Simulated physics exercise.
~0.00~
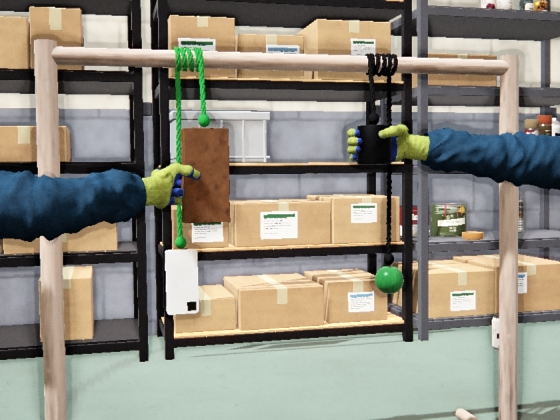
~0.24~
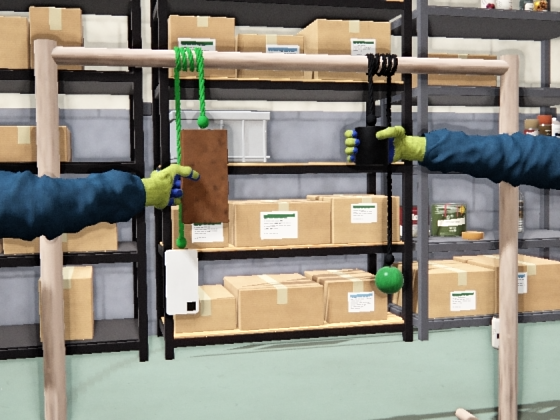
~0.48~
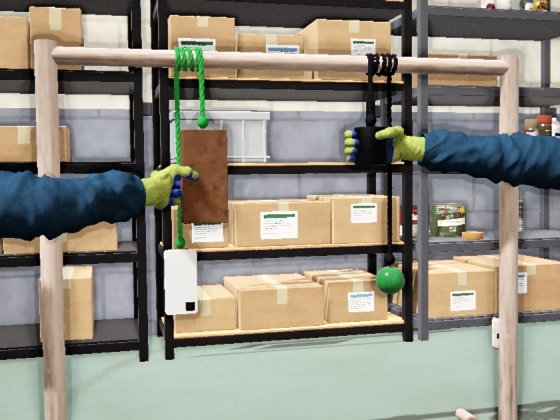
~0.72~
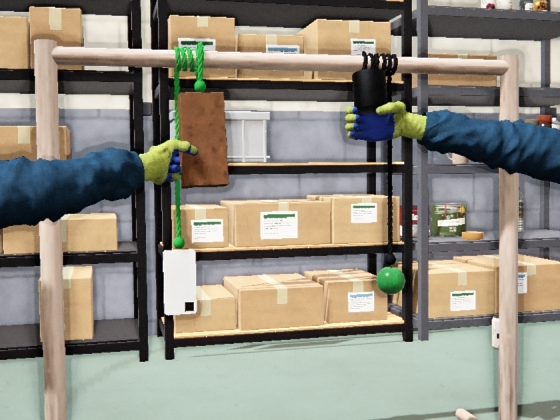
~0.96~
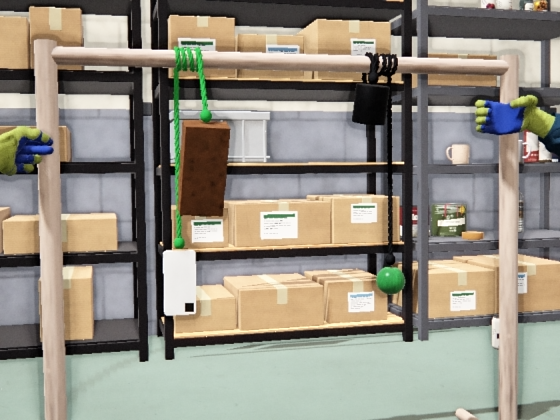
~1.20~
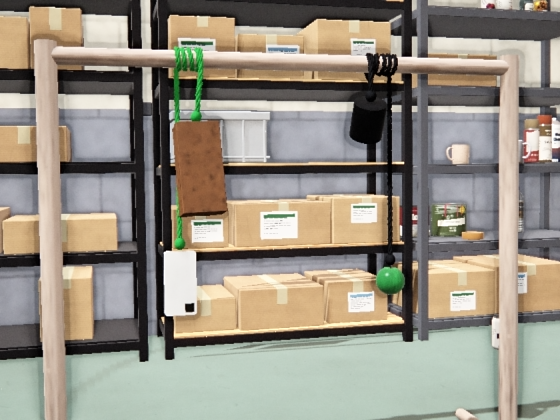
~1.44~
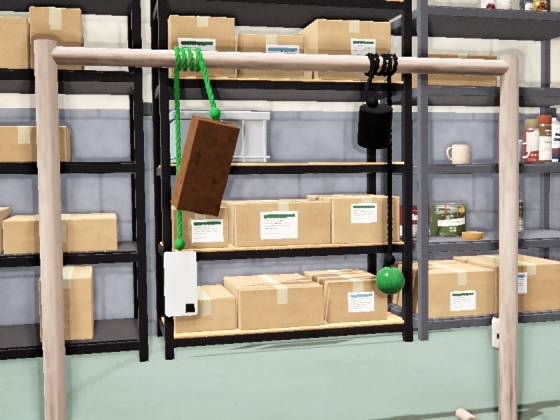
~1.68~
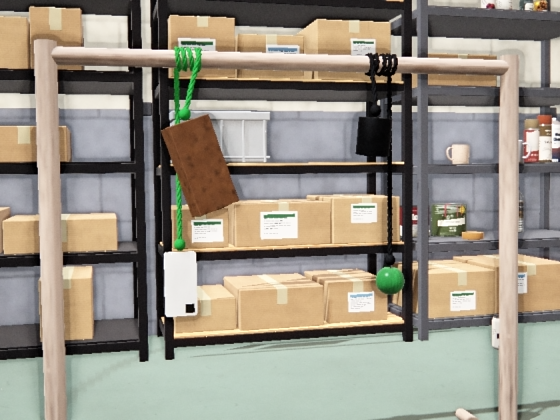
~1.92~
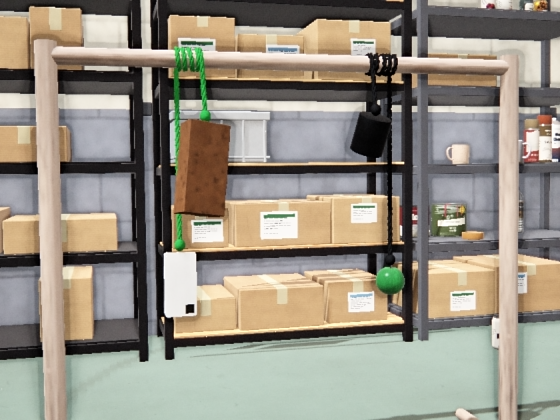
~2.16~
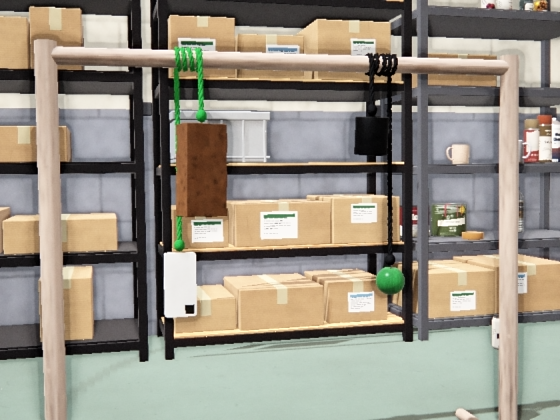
In a storeroom lined with shelves of cardboard boxes, a wooden frame holds a brown brick on a green cord at left and a small black cylinder on a black cord at right, with a white phone and a green apple hanging below them. Two gloved hands steady the brick and the cylinder. Both objects rise a little as the hands let go and draw away to the sides. The brick drops slightly, tilting and turning on its cord, while the cylinder sways and settles slightly lower. At the end both still hang from the bar, the phone and apple unmoved.
